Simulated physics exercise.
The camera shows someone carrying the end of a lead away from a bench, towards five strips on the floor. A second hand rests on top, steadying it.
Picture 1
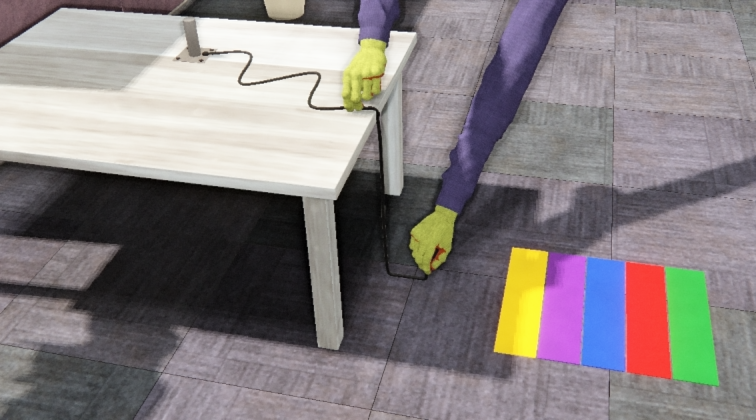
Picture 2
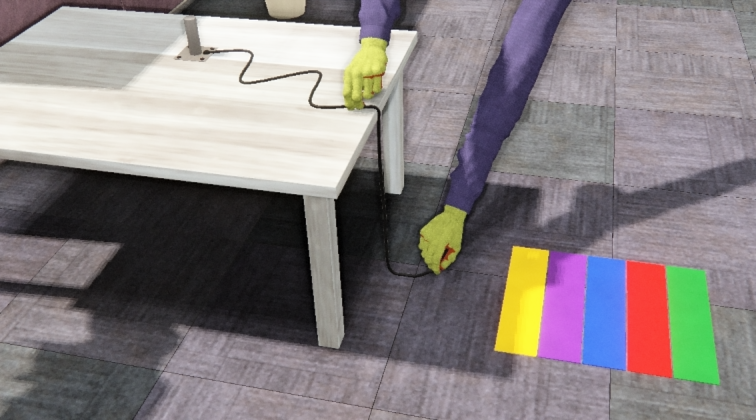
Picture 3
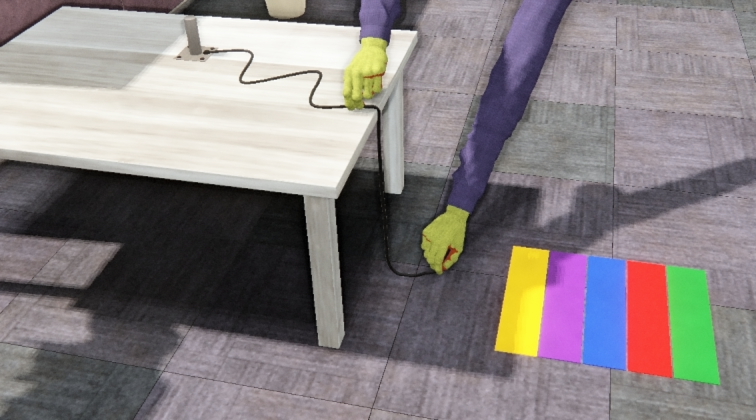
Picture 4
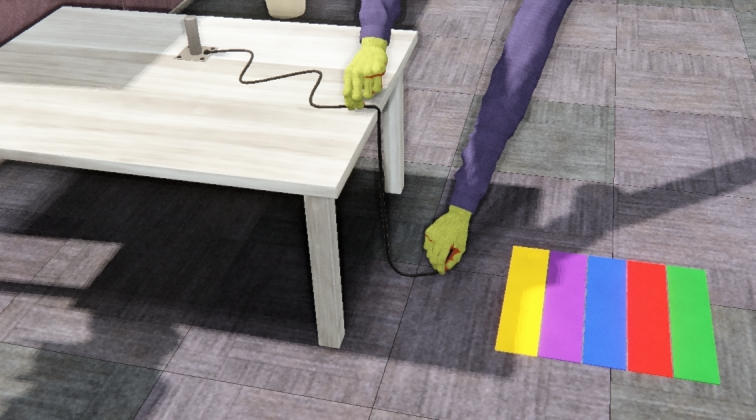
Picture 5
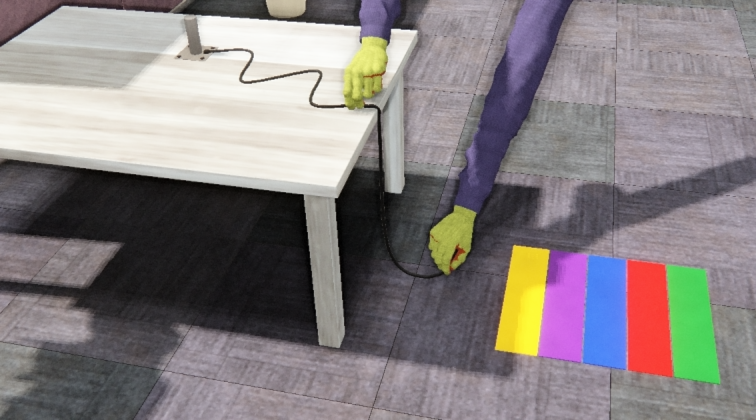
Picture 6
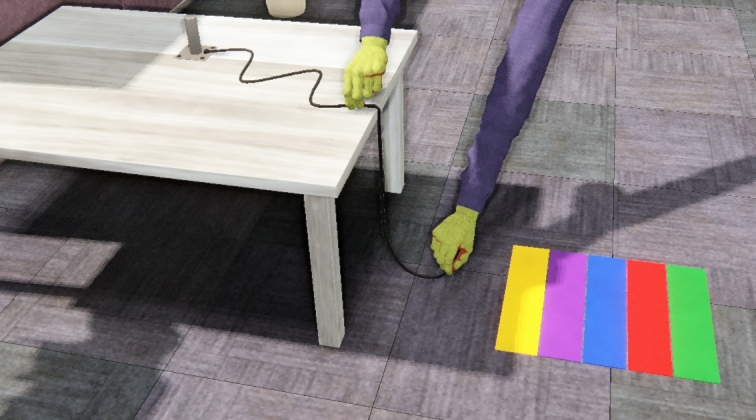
A gloved hand drew the end of a dark cord slightly to the right, just above the carpet near five coloured strips, while another hand stayed still at the table's edge.
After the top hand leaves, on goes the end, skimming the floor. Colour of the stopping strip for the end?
Green.
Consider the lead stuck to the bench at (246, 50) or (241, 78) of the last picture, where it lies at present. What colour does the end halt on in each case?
Try one: Green. Try two: Red.
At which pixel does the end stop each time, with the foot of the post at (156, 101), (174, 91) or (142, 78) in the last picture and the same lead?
Approximate pixels in order: (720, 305), (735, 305), (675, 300).
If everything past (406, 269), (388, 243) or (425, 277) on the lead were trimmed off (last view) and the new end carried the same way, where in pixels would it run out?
I'd put it around (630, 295) for the first cut, (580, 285) for the second and (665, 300) for the third.
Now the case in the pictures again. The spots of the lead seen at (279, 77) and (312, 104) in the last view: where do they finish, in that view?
They end up around (336, 80) and around (435, 125).
A little later, end near (627, 293); over blue.
Next, end near (675, 299); over green.
When it is tight, end near (704, 303); over green. The end stops over the green strip.
